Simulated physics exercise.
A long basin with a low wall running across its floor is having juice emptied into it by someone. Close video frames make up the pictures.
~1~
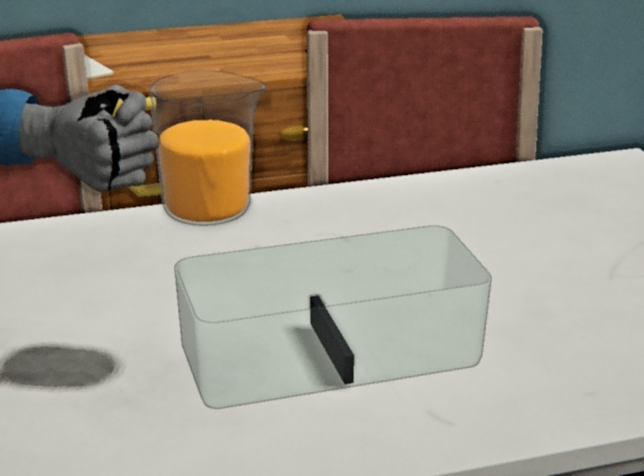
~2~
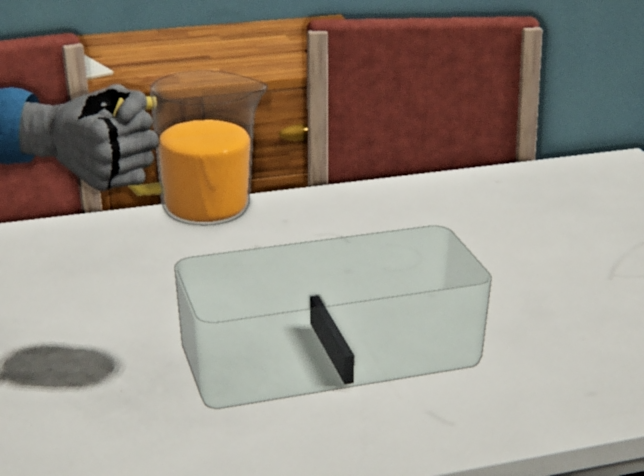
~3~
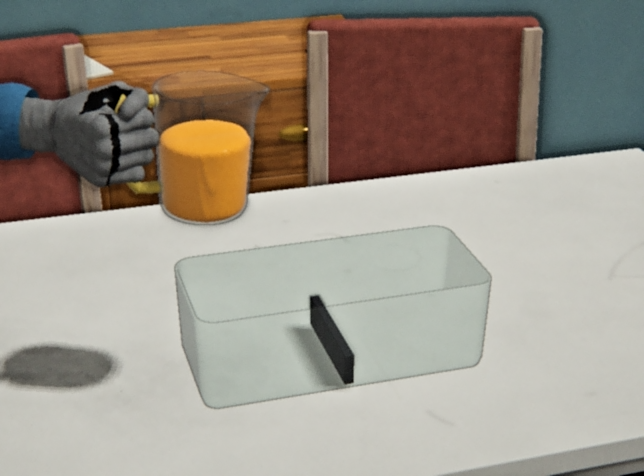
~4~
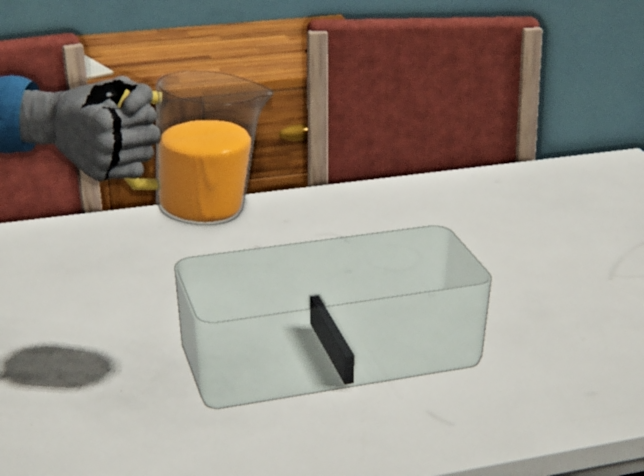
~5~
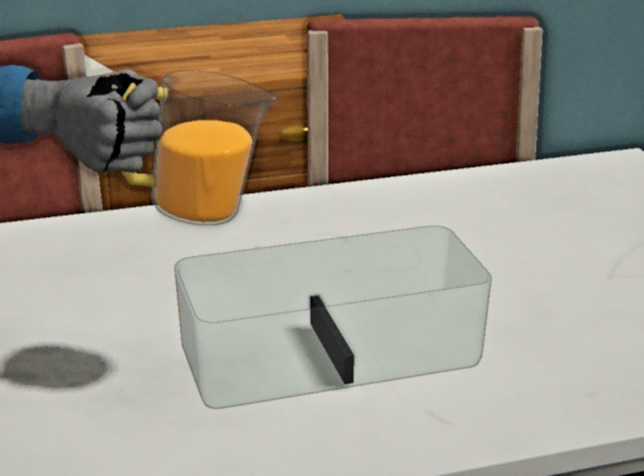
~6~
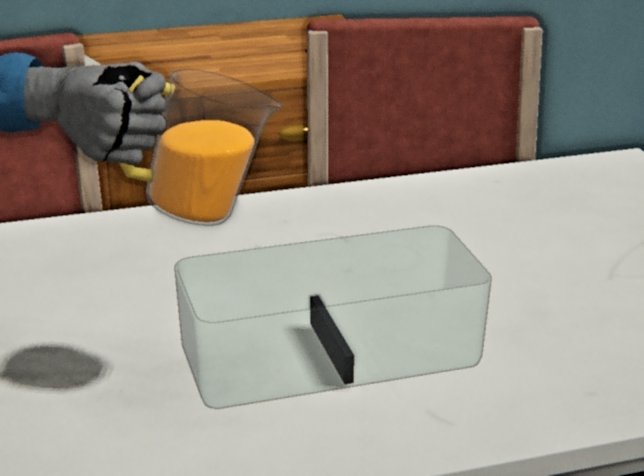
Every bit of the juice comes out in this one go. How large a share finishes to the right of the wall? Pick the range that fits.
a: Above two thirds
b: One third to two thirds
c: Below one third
Answer: B.
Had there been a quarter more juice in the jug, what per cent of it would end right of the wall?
65 per cent.
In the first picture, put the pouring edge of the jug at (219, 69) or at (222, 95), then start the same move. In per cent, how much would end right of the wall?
5 % and 5 %.
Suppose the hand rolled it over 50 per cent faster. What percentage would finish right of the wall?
Close to 35 out of every hundred.
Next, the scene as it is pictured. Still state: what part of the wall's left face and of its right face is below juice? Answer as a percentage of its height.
I'd put the left at about 30 and the right at about 30.
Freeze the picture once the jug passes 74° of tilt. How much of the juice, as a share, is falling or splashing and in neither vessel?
That comes to near 10 percent.
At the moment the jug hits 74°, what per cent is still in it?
About 90 %.
A moment on, the jug is tipped part way and 91 per cent is still to pour, 0 is left of the wall and 0 right of it.
Next, the jug is tipped right over and 24 per cent is still to pour, 13 is left of the wall and 41 right of it.
Then the jug is tipped right over and 0 per cent is still to pour, 46 is left of the wall and 52 right of it.
Later the jug is tipped right over and 0 per cent is still to pour, 46 is left of the wall and 53 right of it.
Finally, 46 per cent lies left of the wall, 53 right of it and 1 outside.
